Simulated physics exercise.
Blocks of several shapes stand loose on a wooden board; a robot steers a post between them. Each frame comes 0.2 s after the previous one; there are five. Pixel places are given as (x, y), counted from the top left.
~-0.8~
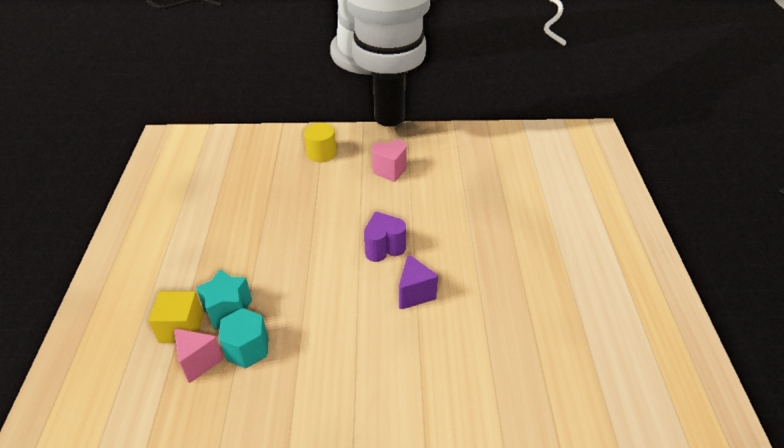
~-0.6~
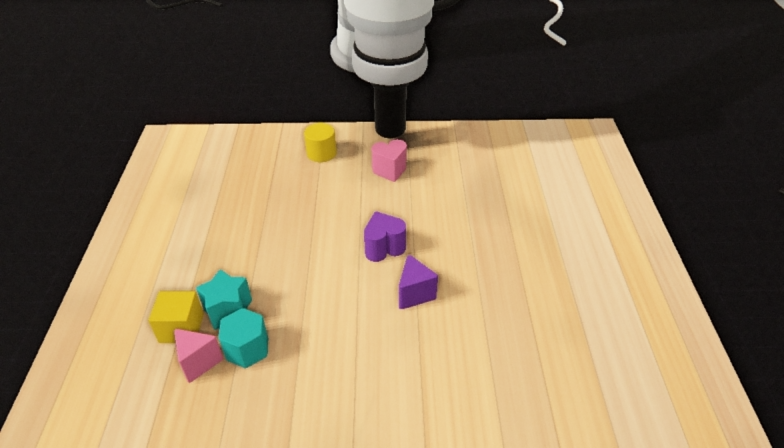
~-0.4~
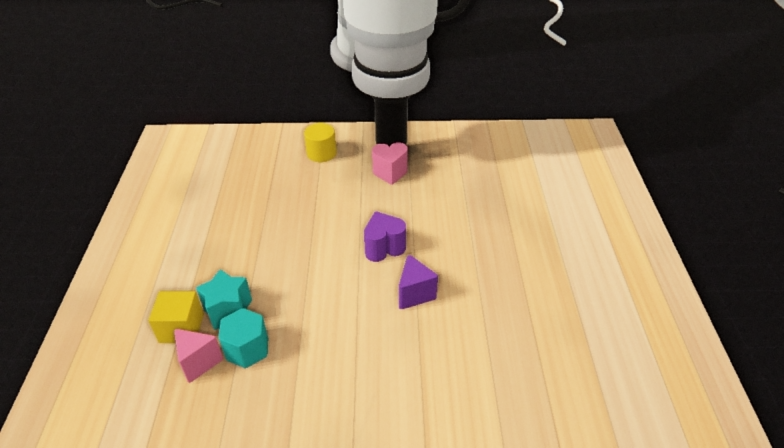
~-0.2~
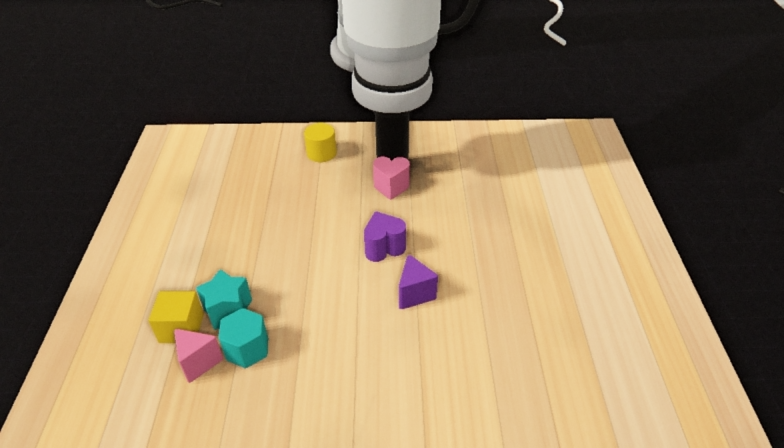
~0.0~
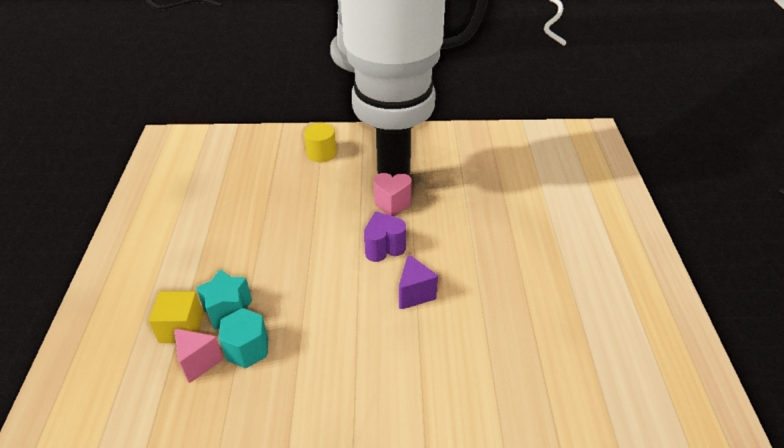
In the video, a robot arm lowers its black post toward a pink heart-shaped block on a wooden board, then pushes it down the board toward a purple heart-shaped block, while the other colored blocks stay still.
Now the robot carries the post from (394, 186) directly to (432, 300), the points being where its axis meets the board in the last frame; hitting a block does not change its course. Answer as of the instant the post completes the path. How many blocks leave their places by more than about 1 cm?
The push moves three or more blocks more than 1 cm.
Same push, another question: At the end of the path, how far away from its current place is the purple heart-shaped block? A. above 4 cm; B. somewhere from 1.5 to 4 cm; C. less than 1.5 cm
Answer: B.
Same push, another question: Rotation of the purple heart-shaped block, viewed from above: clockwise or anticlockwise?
Spins clockwise.
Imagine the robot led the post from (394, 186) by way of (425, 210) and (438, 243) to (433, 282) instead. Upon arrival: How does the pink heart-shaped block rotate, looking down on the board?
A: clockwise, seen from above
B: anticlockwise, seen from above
Answer: A.
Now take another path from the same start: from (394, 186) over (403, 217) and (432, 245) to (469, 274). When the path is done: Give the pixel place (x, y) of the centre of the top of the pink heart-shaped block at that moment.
The middle of the upper face of the pink heart-shaped block will lie at about (420, 247) in the picture.
The first path, step by step. One third of the way, post (406, 207); purple heart-shaped block (382, 234), turned 25° clockwise; pink heart-shaped block (404, 218).
Two thirds of the way, post (419, 244); purple heart-shaped block (373, 246), turned 60° clockwise; pink heart-shaped block (408, 259), turned 30° clockwise; purple triangle (418, 286), turned 35° anticlockwise.
At the end, post (433, 287); purple heart-shaped block (373, 246), turned 60° clockwise; pink heart-shaped block (399, 284), turned 70° clockwise; purple triangle (412, 311), turned 65° anticlockwise.
